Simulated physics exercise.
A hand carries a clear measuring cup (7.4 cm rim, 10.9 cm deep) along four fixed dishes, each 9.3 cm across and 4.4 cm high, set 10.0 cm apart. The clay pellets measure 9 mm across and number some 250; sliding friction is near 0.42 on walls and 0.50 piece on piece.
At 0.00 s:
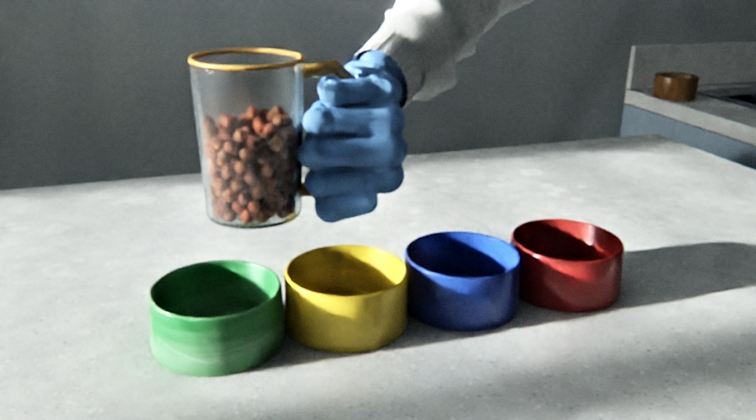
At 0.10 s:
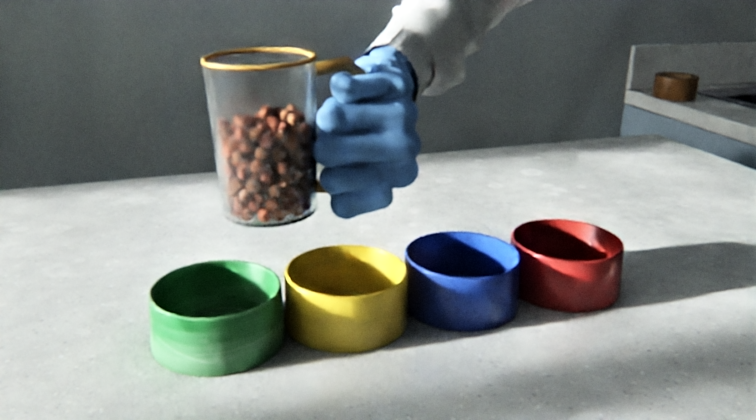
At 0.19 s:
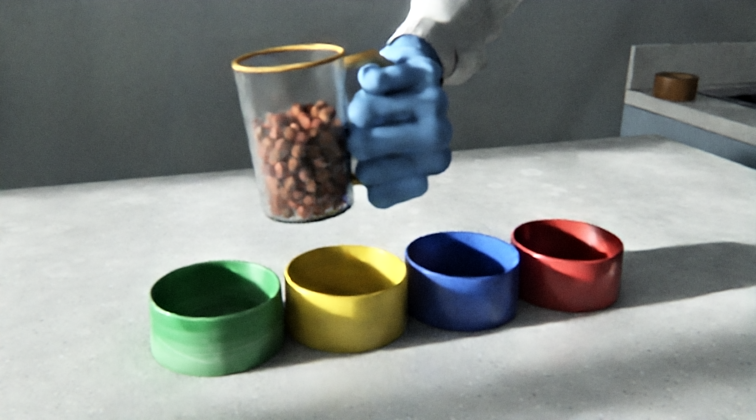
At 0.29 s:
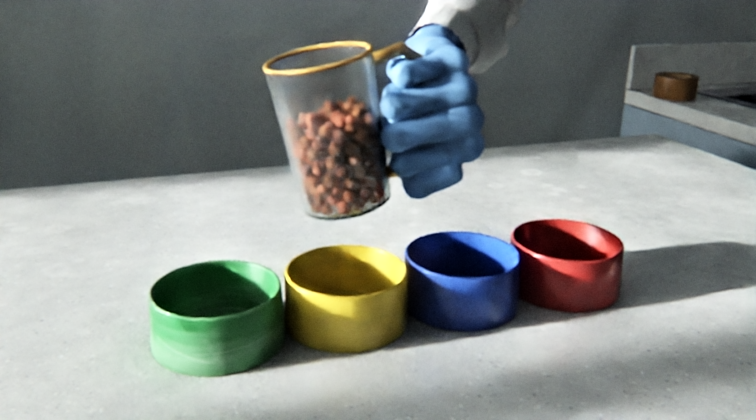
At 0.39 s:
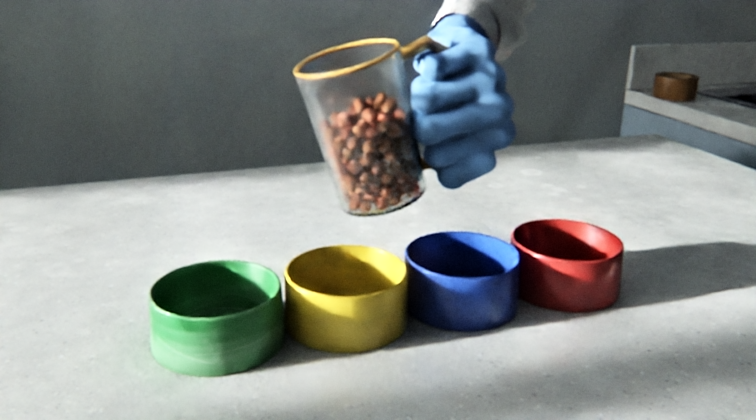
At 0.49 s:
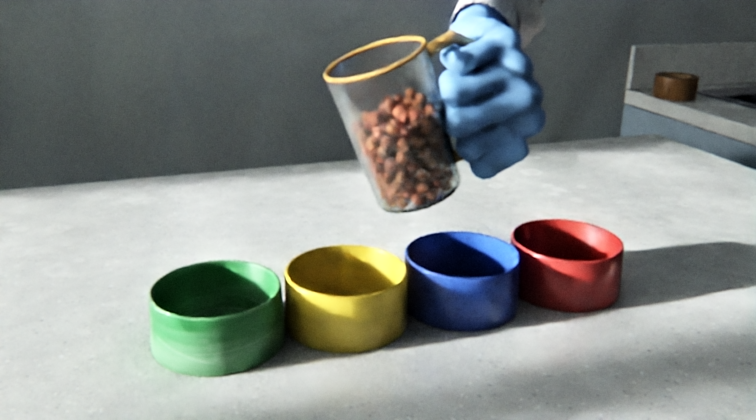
Blue-gloved hand carrying a clear cup of reddish-brown pellets rightward above four coloured dishes, gradually tilting it to the left.
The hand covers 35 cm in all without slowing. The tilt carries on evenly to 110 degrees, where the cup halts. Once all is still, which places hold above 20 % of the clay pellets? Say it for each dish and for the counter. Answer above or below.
Red: Above, blue: Below, green: Below, yellow: Below, counter: Below.
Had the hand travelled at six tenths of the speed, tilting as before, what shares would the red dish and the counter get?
Red 100; counter 0.
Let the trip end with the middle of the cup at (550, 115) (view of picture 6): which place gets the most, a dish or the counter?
Most goes to: Blue.
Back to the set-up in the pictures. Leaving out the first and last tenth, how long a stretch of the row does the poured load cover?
About 5 cm.
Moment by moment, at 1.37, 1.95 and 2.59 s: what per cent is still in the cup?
About 100, 100, 60.
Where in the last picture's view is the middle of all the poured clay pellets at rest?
At about (566, 261).
After 1.37 s, tilt 62 degrees; cup holds 100 %.
After 1.95 s, tilt 89 degrees; cup holds 100 %.
After 2.59 s, tilt 110 degrees; cup holds 60 %, red 35 %.
At rest (3.9 s), red 100 %, blue 0 %, green 0 %, yellow 0 %, counter 0 %.
